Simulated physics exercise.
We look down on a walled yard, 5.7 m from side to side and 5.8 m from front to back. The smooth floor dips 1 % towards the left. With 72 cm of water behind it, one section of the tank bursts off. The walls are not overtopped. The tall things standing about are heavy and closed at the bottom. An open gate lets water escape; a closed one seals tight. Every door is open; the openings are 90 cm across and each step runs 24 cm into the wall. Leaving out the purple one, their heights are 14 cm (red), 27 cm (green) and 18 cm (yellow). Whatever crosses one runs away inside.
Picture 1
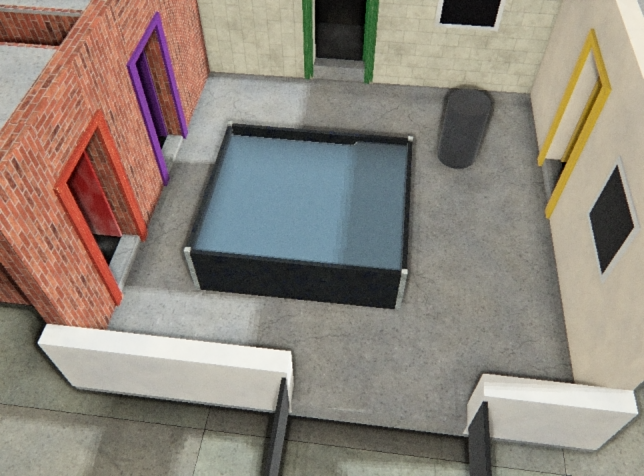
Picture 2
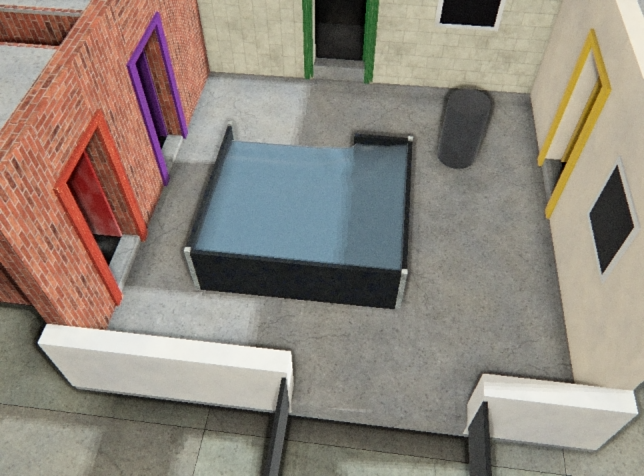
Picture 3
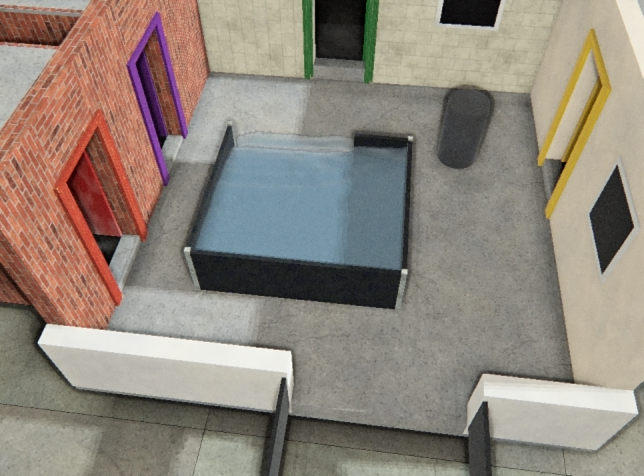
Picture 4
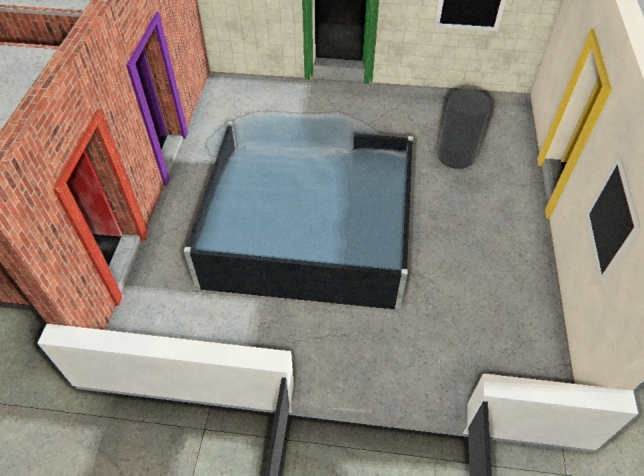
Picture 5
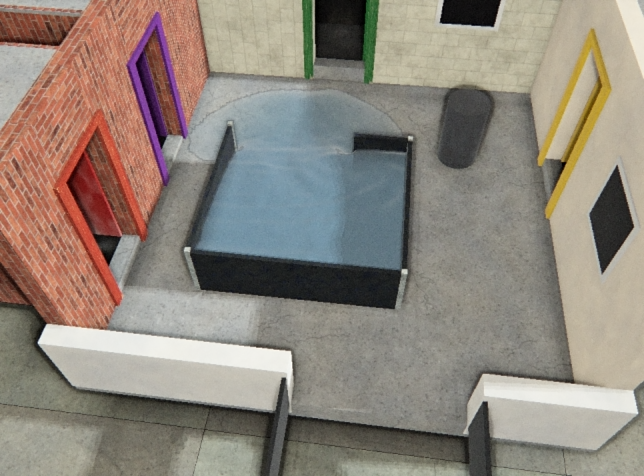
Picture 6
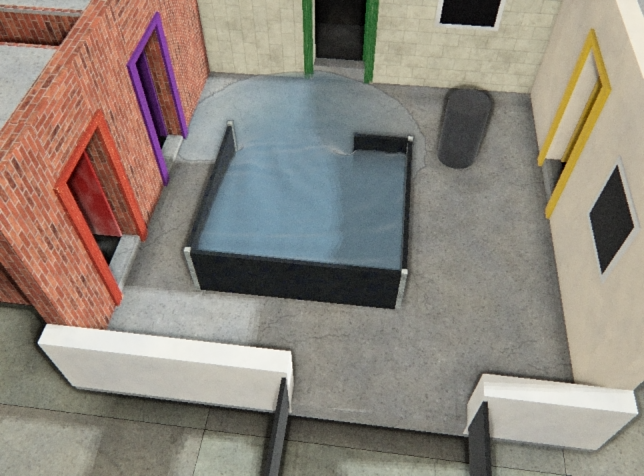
A square tank of water sat in a walled yard with coloured doorways, then part of its far side opened and water poured out, spreading across the grey floor in a widening curve towards the back wall.
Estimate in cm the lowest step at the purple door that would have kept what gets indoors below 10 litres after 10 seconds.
At least 18 cm or so.
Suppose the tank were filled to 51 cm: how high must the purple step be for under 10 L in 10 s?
Some 13.0 cm.
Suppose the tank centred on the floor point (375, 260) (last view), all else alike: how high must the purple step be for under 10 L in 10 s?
Some 14.0 cm.
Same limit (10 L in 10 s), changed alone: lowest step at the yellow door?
Roughly 10.5 cm at yellow.
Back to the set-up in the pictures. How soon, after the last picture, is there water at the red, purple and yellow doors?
Arrival: Red 2.4 s, purple 0.1 s, yellow 2.2 s.
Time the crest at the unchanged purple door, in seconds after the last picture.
Near 2.4 s.
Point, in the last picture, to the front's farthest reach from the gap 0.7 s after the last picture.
At about (461, 89).
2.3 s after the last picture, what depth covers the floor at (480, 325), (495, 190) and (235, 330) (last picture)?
About 0, 1 and 0 cm.
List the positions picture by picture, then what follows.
Still water, 72 cm deep, in the tank at (308, 195); the purple door at (161, 108) is dry, in the first frame.
Water pours out on the far side and has run 0.3 m, to a hidden place; about 9 cm deep outside, 72 cm at the back, in the second frame.
The front is at a hidden place, 0.8 m from the gap on the far side; 1.4 m2 of floor is wet, 72 cm left at the back, in the third frame.
The gap is on the far side, the front 1.3 m out at (322, 115); the back of the tank holds 72 cm, in the fourth frame.
The front is at (316, 92), 1.9 m from the gap on the far side; 5.1 m2 of floor is wet, 70 cm left at the back, in the fifth frame.
The gap is on the far side, the front 2.3 m out at (263, 76); the back of the tank holds 62 cm; the purple door at (161, 108), 1.9 m from the gap, is still 0.3 m from the nearest water, in the sixth frame.
Then, 0.7 s after the last picture water covers 30 % of the floor, deepest (56 cm) near (211, 72); 3 cm at the purple door, 0 litres in over its 7 cm step.
Then, 2.3 s after the last picture water covers 50 % of the floor, deepest (40 cm) near (211, 72); 17 cm at the purple door, 14 litres in over its 7 cm step.
Then, 9.3 s after the last picture water covers 100 % of the floor, deepest (16 cm) near (492, 225); 10 cm at the purple door, 170 litres in over its 7 cm step.
At the purple door as built, the water peaked near 17 cm, 2.3 s after the last picture.
Run again over the same 10 s with other heights there, 30 litres in over 14.5 cm, 4 litres over 20 cm. The limit of 10 litres is kept from about 18 cm up.
